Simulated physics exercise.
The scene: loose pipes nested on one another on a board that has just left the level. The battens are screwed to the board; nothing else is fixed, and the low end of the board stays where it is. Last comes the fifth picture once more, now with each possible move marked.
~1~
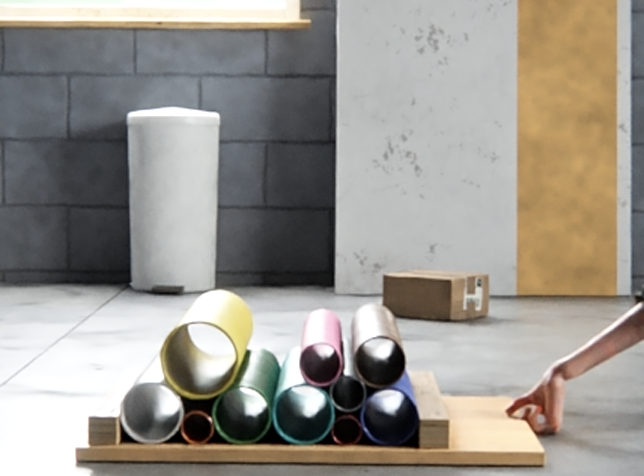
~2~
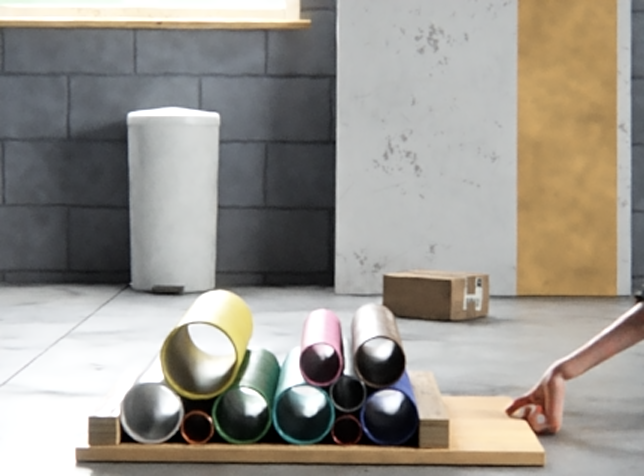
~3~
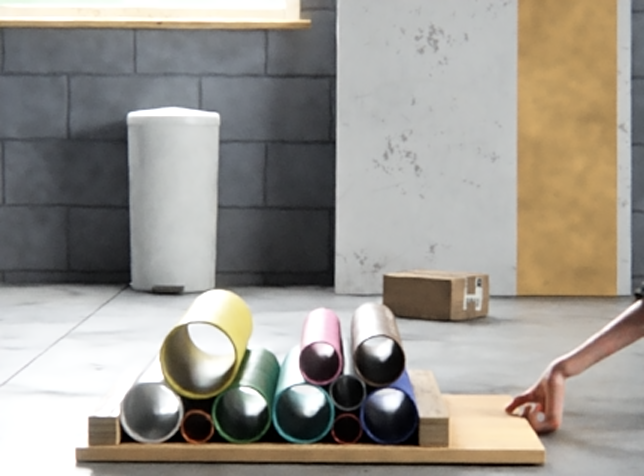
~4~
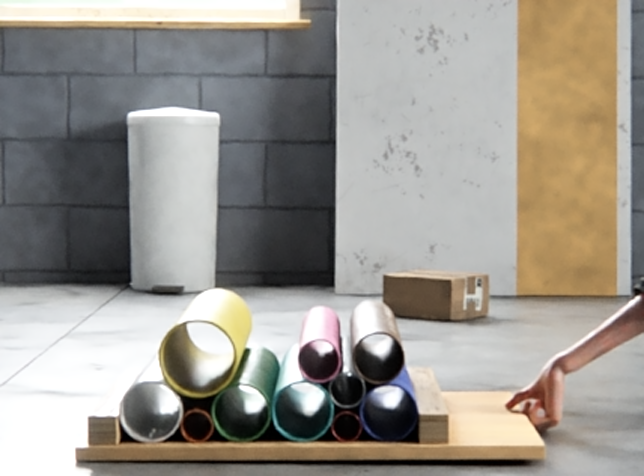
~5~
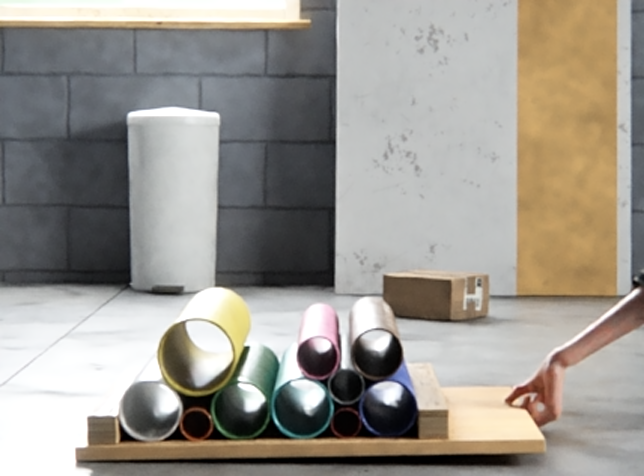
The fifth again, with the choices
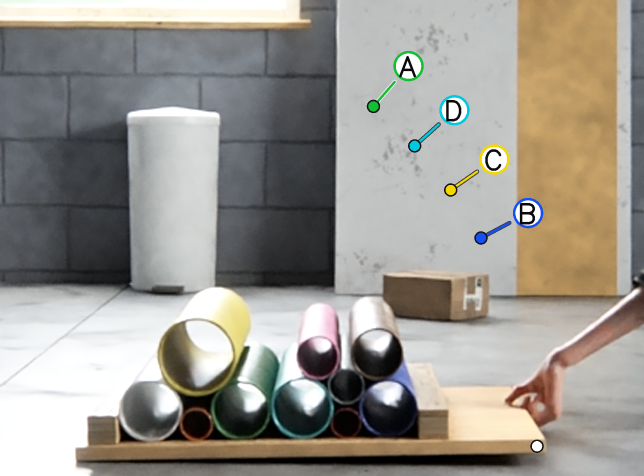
A wooden board stacked with colorful pipes between two strips of wood rose very slightly at its right end as a hand held that edge, and the pipes stayed nested together, barely shifting.
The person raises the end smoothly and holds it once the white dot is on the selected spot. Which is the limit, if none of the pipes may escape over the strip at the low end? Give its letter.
C is the limit.
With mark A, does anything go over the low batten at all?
Yes, at A.
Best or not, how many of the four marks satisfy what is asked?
The number is two.
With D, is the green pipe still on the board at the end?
Yes, with D.
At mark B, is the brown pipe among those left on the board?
Yes, with B.
On the copy, A at (373, 106); B at (481, 238); C at (451, 190); D at (415, 146); the white dot at (537, 446).
On C. First, board at 20°.
Then, board at 36°.
Finally, board at 36°, none over the low batten.
By contrast, A three over the low batten (yellow, pink, brown); B none over the low batten; D one over the low batten (yellow).
